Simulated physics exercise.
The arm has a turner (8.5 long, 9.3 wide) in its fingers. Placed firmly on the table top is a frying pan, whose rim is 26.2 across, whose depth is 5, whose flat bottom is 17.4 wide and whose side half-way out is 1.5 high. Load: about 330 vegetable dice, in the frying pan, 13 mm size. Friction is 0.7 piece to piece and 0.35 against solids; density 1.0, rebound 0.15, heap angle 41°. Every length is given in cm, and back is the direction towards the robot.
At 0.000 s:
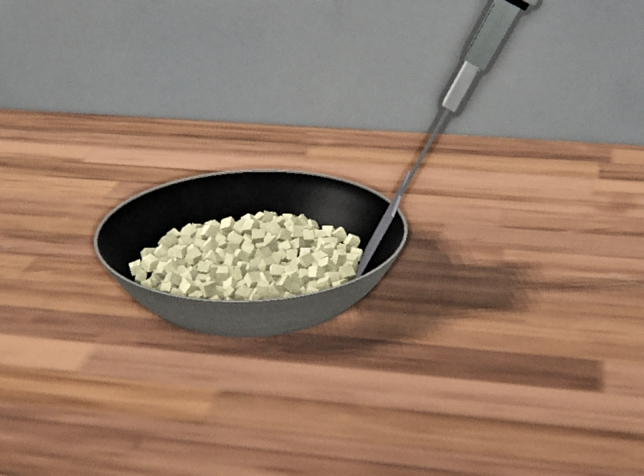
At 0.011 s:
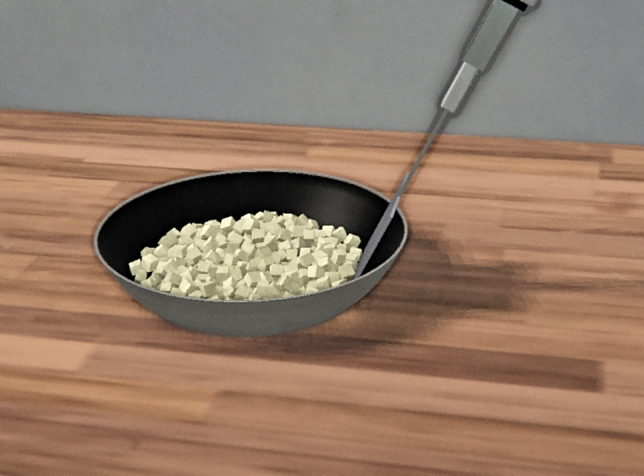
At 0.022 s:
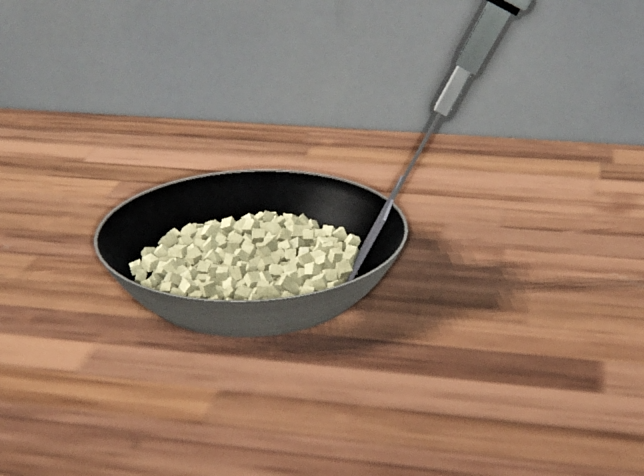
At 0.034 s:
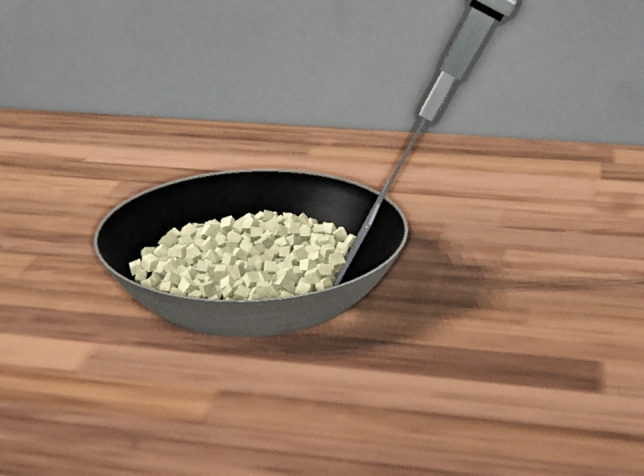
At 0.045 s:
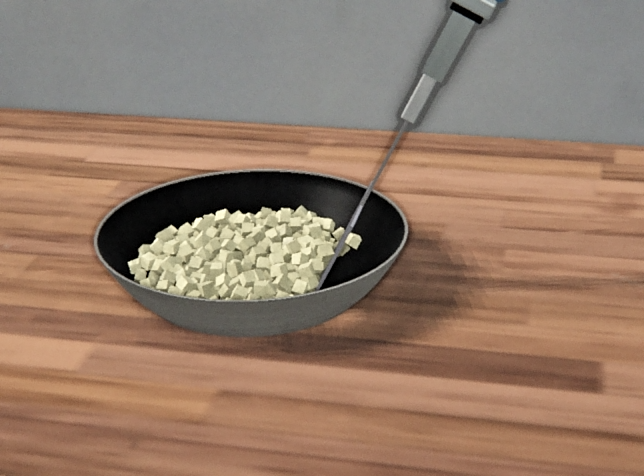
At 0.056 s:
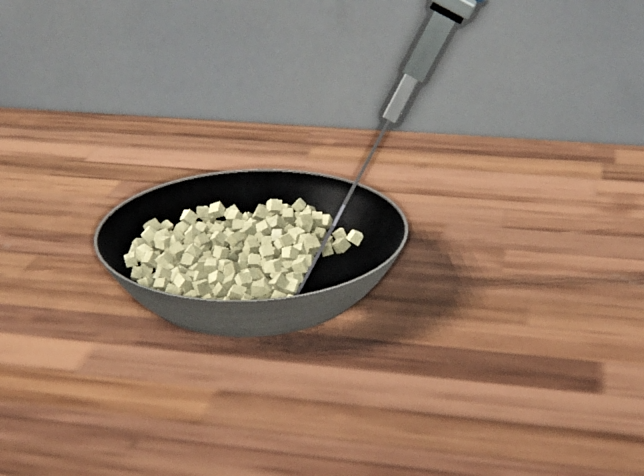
A robot arm's turner barely moved at first at the right side of a frying pan full of pale vegetable cubes, then slid left through them, bunching the heap and leaving a few behind.
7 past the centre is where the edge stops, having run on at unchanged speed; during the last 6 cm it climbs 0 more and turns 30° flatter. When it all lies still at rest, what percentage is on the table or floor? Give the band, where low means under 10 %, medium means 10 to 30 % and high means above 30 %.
Band: Medium.
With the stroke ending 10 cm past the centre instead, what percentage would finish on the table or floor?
That would give close to 50 per cent.
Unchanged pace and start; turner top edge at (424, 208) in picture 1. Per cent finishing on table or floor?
About 5 per cent.
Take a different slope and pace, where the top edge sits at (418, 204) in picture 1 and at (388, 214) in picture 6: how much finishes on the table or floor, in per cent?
It works out to about 0 %, more or less.
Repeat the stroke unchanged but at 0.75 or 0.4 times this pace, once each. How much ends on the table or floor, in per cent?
The two tries give about 5 and 5 in a hundred.
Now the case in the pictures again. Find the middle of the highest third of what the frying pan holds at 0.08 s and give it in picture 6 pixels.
Centre estimated at around (223, 239).
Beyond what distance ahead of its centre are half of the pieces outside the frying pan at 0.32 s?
That distance is around 16 cm.
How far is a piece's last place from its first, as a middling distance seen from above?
It works out to roughly 8 cm.
By 0.08 s, sloping 64°, highest piece 7 above the table; 333 in the frying pan.
By 0.11 s, sloping 56°, highest piece 9 above the table; 333 in the frying pan.
By 0.32 s, sloping 34°, highest piece 7 above the table; 283 in the frying pan, 42 on the table or floor, 8 on the blade or in flight.
By 1.37 s, sloping 34°, highest piece 7 above the table; 282 in the frying pan, 51 on the table or floor.
Final count, 282 in the frying pan, 51 on the table or floor. That is 15 % on the table or floor.
